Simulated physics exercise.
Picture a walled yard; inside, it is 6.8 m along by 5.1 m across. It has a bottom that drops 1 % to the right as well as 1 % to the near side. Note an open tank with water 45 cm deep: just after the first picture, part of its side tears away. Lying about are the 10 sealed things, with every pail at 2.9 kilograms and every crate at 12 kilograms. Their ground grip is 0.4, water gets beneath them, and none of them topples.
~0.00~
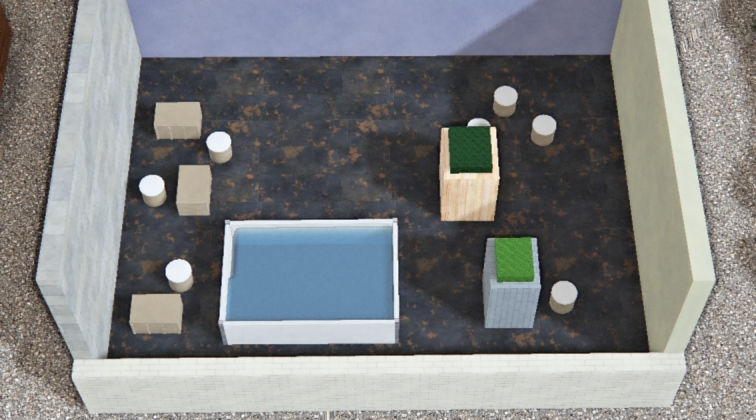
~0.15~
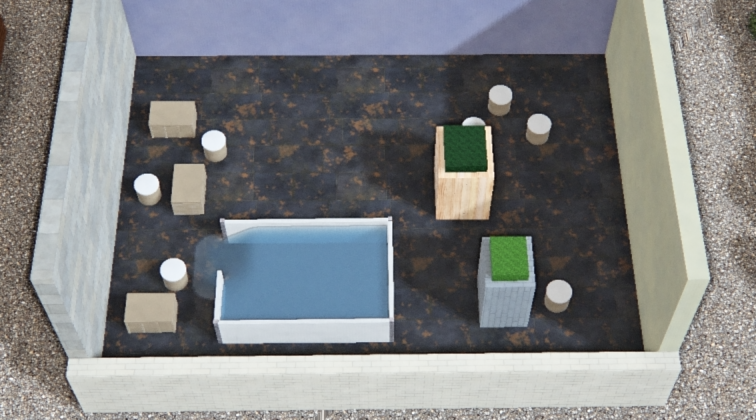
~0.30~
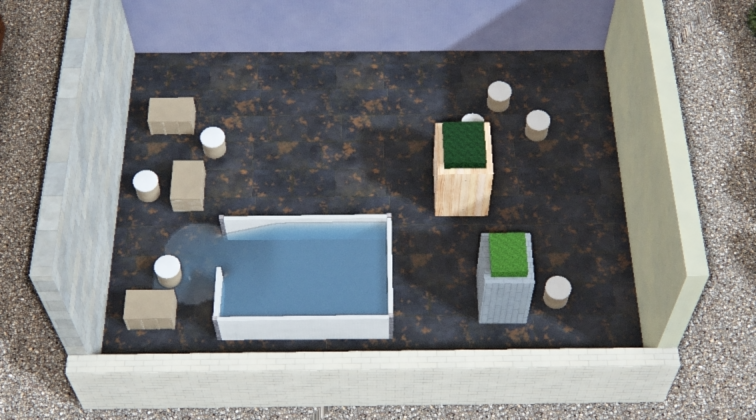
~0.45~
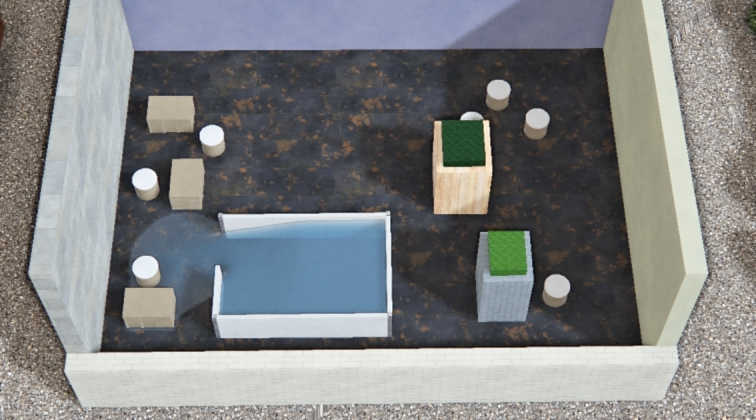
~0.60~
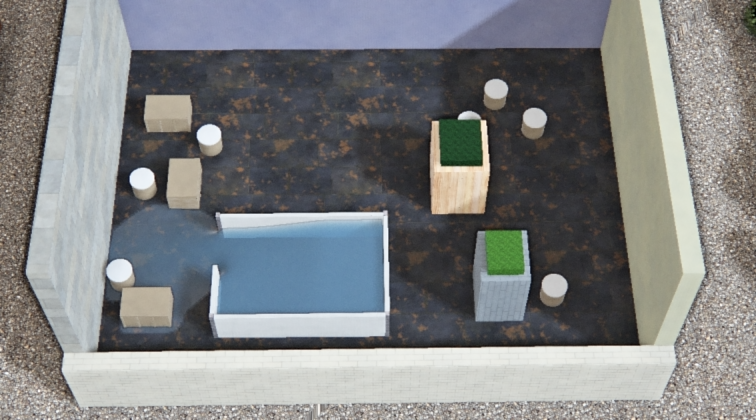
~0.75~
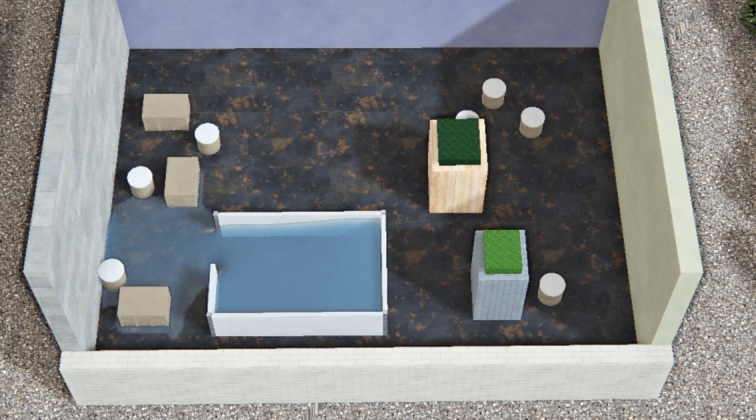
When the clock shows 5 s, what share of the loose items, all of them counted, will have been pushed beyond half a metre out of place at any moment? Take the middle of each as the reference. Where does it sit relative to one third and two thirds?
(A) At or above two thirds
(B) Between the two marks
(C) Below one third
Answer: B.
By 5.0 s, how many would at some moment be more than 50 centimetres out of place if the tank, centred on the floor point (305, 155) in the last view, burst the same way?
Result: 6 of them.
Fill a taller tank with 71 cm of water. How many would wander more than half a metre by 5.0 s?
In that case 6 of them.
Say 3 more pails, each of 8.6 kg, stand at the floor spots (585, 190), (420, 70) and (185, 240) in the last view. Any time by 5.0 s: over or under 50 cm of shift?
Result, one by one: Not exceeded, not exceeded and exceeded.
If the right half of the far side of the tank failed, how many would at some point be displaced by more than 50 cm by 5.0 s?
You'd get 1 in that case.
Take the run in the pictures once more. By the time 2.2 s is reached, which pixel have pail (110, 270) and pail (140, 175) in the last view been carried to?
(130, 345) and (184, 125), roughly.
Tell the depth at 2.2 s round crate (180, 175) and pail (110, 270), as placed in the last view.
Roughly 3 and 15 cm.
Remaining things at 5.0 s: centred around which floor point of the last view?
About (341, 175).
After 1.1 s 1 of 10 are over 50 cm from their spots; 1 afloat.
After 2.2 s 3 of 10 are over 50 cm from their spots; 2 afloat.
After 3.5 s 4 of 10 are over 50 cm from their spots; 2 afloat.
After 5.0 s 4 of 10 are over 50 cm from their spots, and 5 have been at some point; 2 afloat.
